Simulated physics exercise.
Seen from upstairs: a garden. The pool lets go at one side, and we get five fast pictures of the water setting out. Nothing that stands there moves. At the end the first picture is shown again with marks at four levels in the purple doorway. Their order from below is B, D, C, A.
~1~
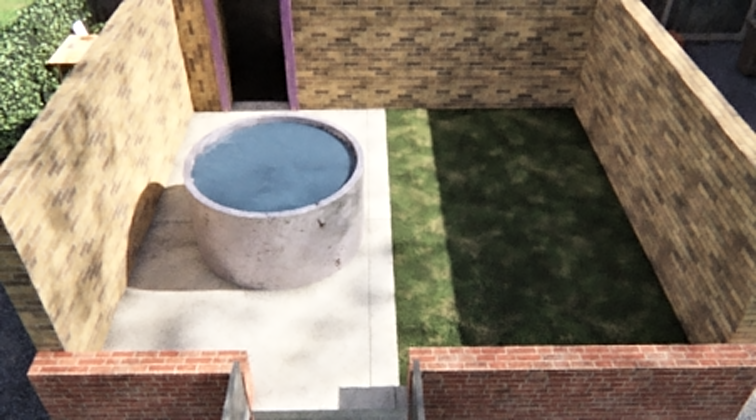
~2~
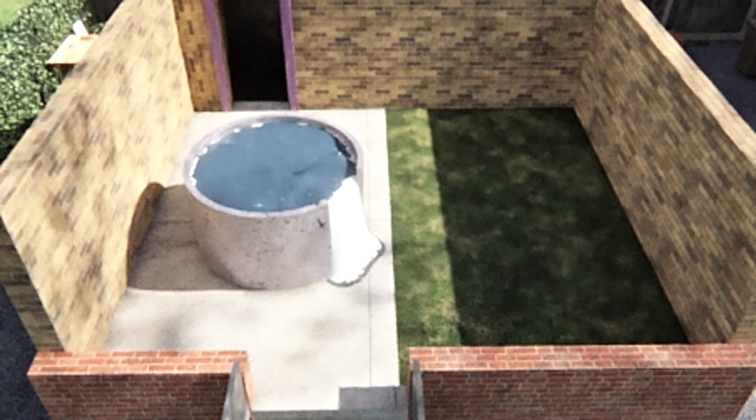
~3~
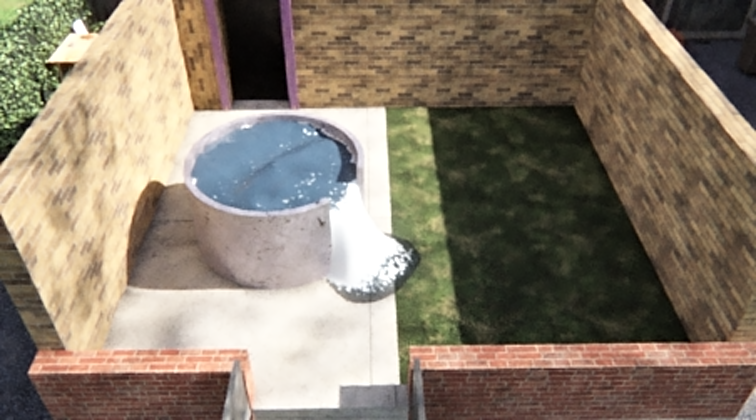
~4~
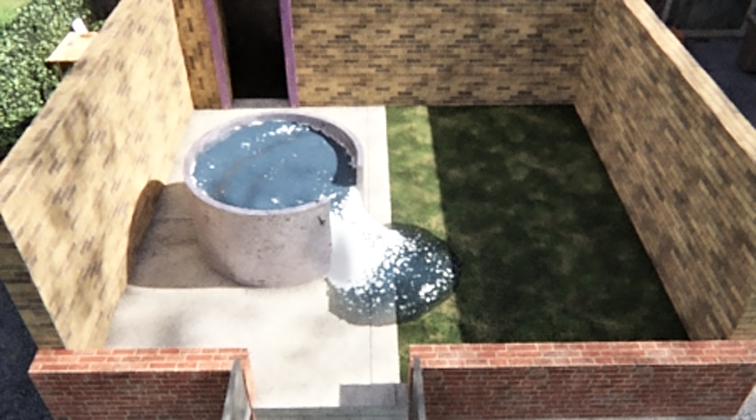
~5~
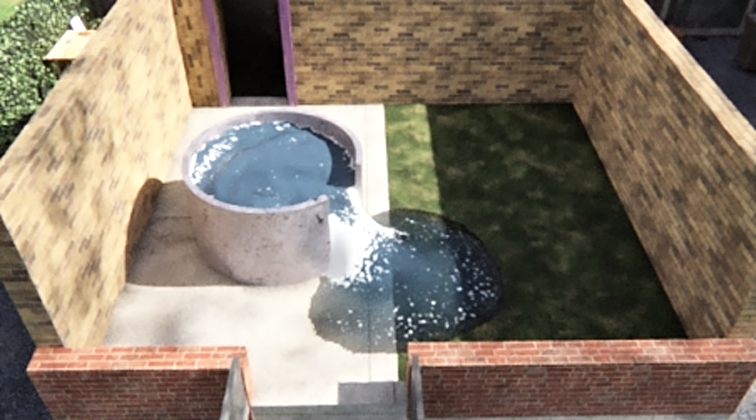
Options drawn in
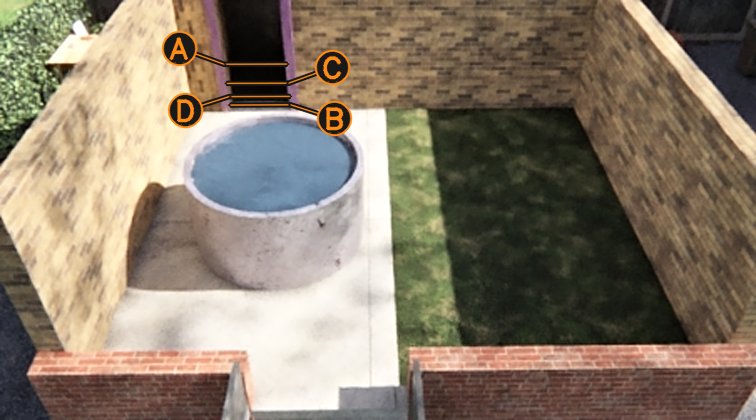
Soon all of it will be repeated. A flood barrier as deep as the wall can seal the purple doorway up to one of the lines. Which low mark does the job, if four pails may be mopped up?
Choose B.
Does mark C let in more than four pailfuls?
No, that is safe.
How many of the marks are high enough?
All four.
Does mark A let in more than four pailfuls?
No, that is safe.
On the marked copy, A at (255, 64); B at (260, 104); C at (257, 83); D at (259, 96); from the bottom up B, D, C, A.
With A, nothing gets over.
With B, a splash gets over, under a bucket.
With C, nothing gets over.
With D, nothing gets over.
